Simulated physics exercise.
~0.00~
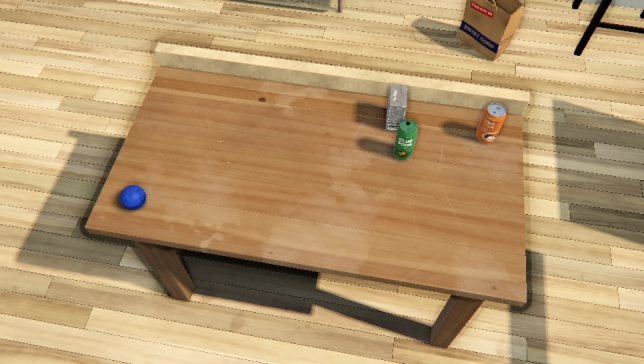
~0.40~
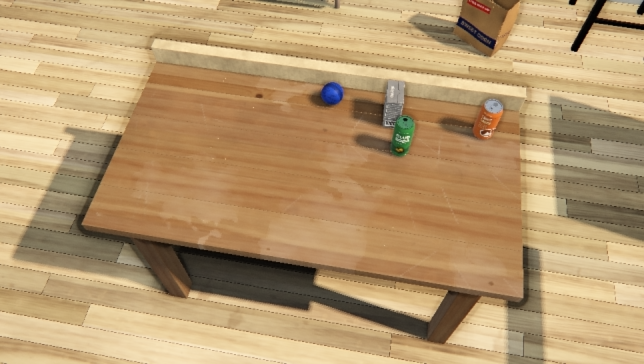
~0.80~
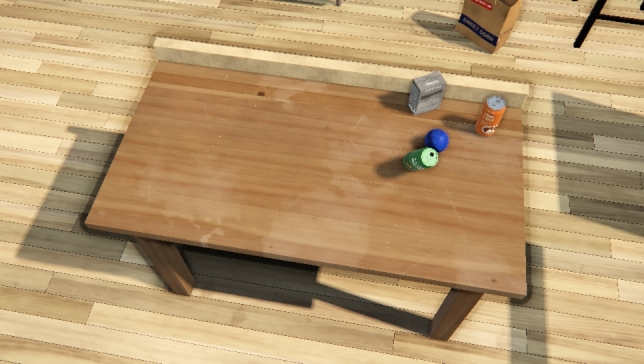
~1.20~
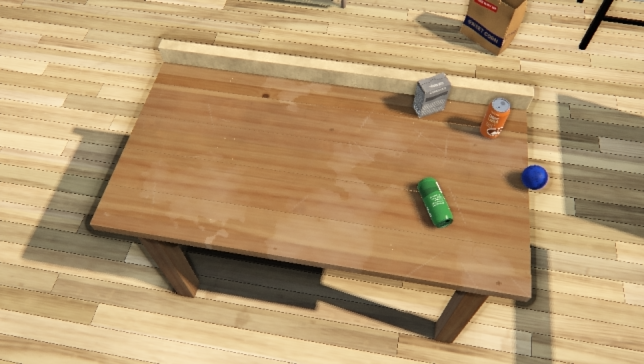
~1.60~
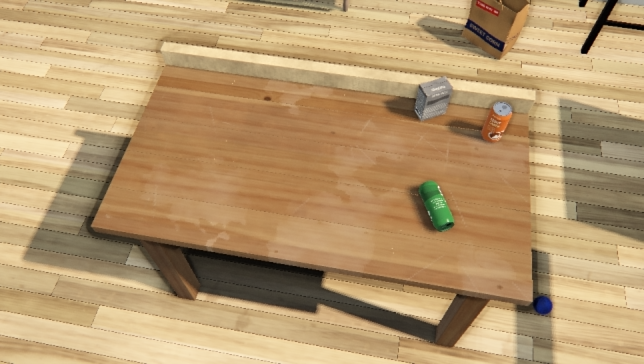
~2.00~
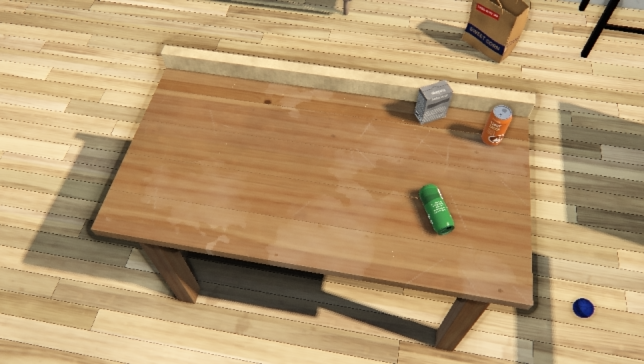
On a wooden table, a blue ball rebounding off the back rail, shifting a grey packet, toppling a green can and dropping floorward.
